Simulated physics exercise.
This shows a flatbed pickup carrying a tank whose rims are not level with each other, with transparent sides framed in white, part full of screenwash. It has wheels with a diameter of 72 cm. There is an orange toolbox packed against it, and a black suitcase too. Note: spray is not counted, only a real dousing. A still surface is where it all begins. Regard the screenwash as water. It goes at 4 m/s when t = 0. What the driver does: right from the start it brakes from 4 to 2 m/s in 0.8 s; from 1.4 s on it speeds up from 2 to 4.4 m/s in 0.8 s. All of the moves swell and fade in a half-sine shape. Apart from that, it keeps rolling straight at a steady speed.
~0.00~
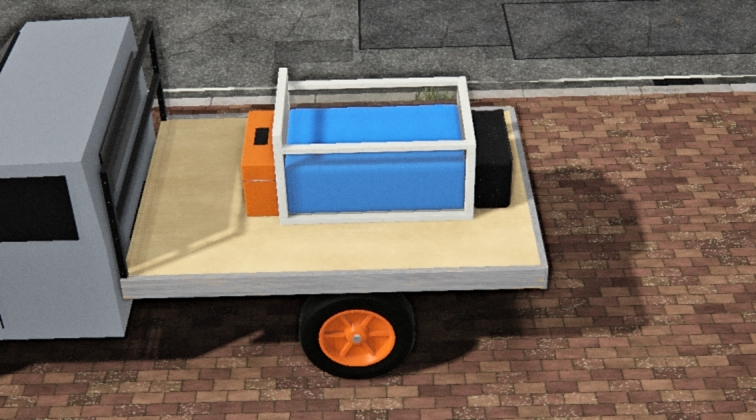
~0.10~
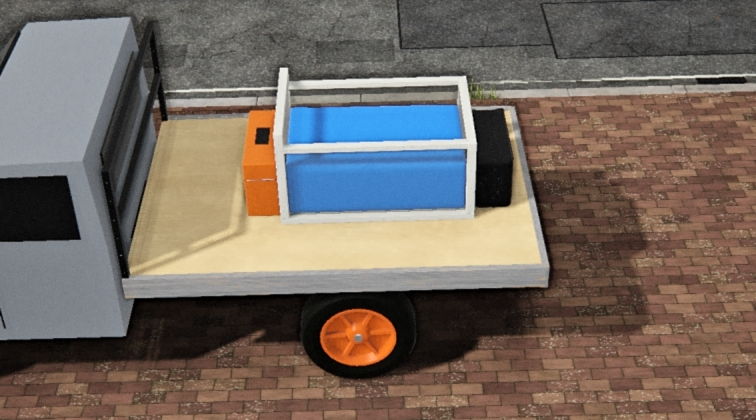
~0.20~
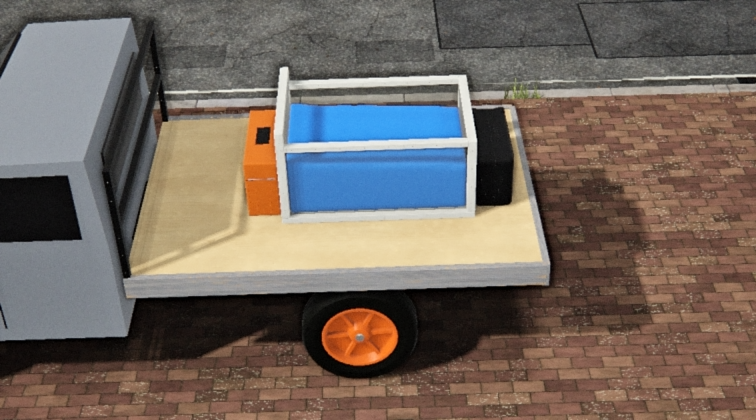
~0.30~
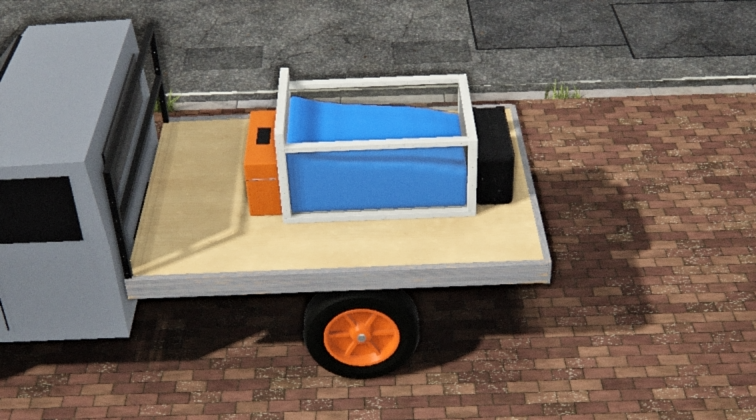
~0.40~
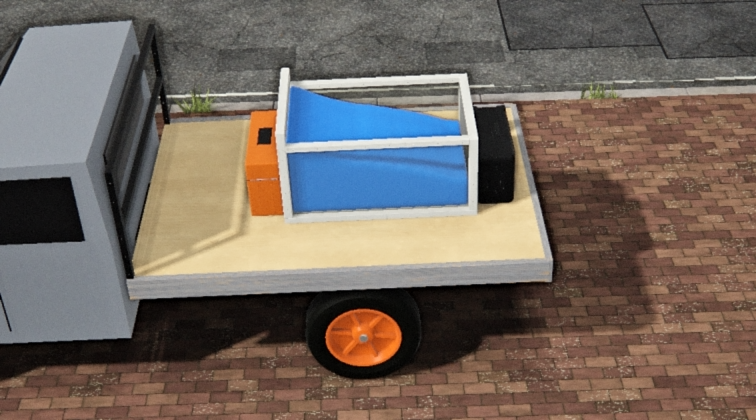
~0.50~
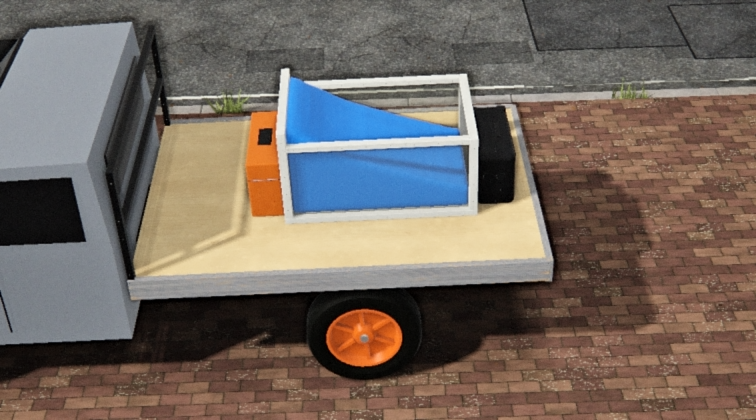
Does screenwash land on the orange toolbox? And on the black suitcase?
Here's how it goes: The orange toolbox gets struck and the black suitcase gets struck.
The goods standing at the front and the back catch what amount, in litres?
Roughly 2 L and 20 L, in that order.
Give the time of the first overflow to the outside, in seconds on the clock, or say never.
Around 0.9 s.
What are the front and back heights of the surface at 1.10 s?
It reads roughly 40 cm up front and 28 cm at the back.
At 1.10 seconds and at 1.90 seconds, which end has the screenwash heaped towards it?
Higher at the forward side, then higher at the rear side.
After 1.10 s front 40 cm, middle 32 cm, back 29 cm above the floor; the loss stands at 3 per cent, over the front and the far side.
After 1.90 s front 6 cm, middle 41 cm, back 50 cm above the floor; the loss stands at 10 per cent, over the back.
After 2.70 s front 57 cm, middle 24 cm, back 21 cm above the floor; the loss stands at 11 per cent, over the back.
After 5.18 s the loss stands at 12 per cent, over the back; the orange toolbox has caught 2 litres and the black suitcase 20 litres.
